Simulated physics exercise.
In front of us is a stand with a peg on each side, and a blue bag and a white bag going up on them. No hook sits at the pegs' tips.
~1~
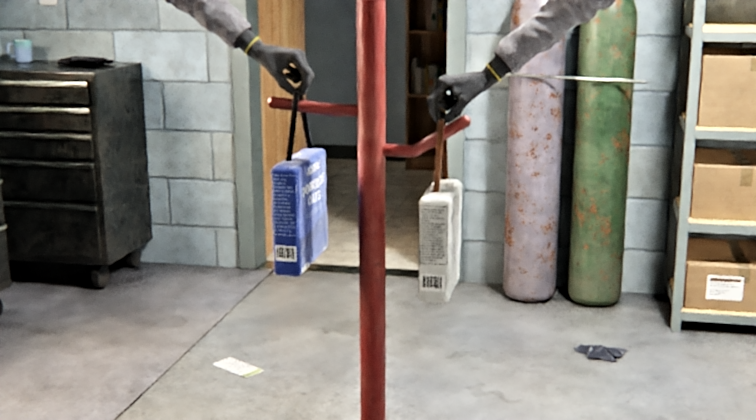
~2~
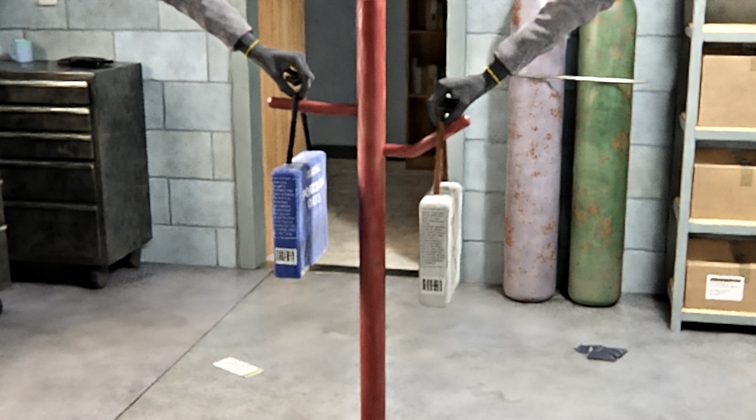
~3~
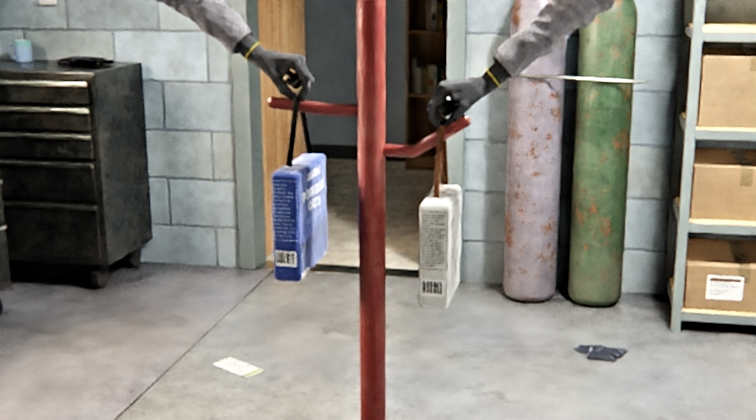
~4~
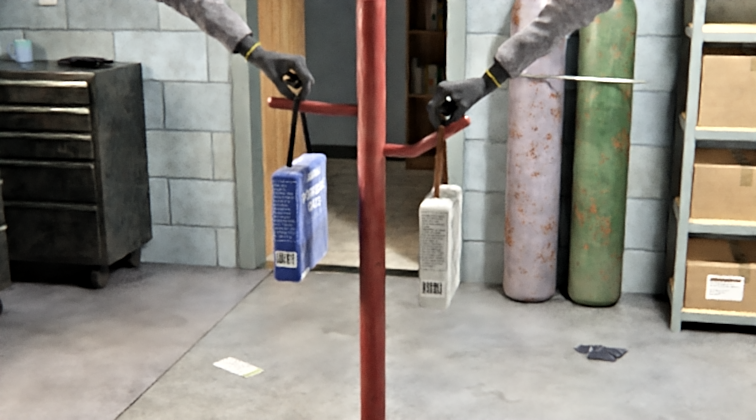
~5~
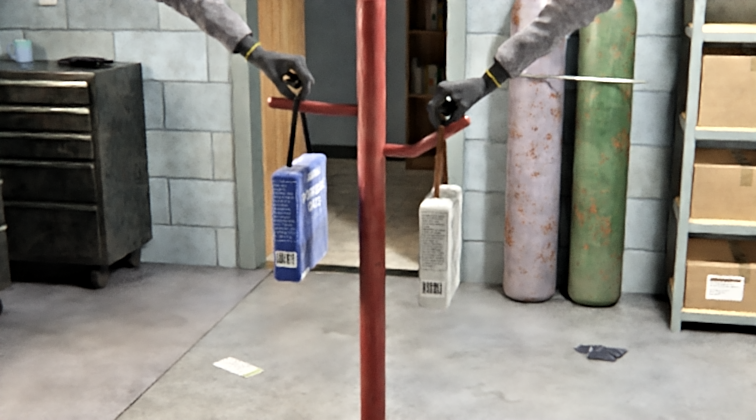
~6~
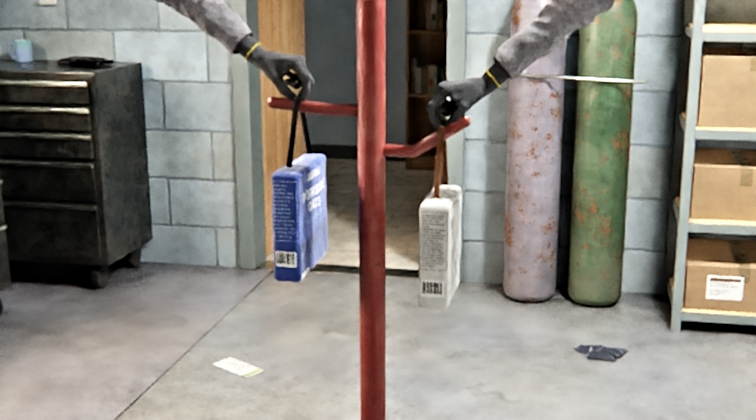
The clip shows two gloved hands holding a blue bag on the left and a white bag on the right by their straps at the pegs of a red stand; both bags lower very slightly, then stay nearly still.
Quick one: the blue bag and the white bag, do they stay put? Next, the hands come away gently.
The blue bag stays put, the white bag stays put.
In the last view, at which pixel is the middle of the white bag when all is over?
(378, 260).
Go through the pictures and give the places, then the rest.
The first frame shows blue bag (301, 210); white bag (440, 240); left peg tip (274, 103); right peg tip (464, 121).
The second frame shows blue bag (301, 213); white bag (440, 243).
The third frame shows blue bag (301, 215); white bag (440, 245).
The fourth frame shows blue bag (301, 216); white bag (440, 246).
The fifth frame shows blue bag (301, 216); white bag (440, 246).
The sixth frame shows blue bag (301, 216); white bag (440, 246); left peg tip (274, 103), about level; right peg tip (464, 121), pointing up.
Then, 0.44 s after the last picture, blue bag hanging near (301, 217); white bag hanging near (401, 257).
Then, 0.96 s after the last picture, blue bag hanging near (302, 218); white bag hanging near (390, 261).
At rest, blue bag hanging near (302, 218); white bag hanging near (378, 260). The blue bag stays hanging and the white bag holds on.
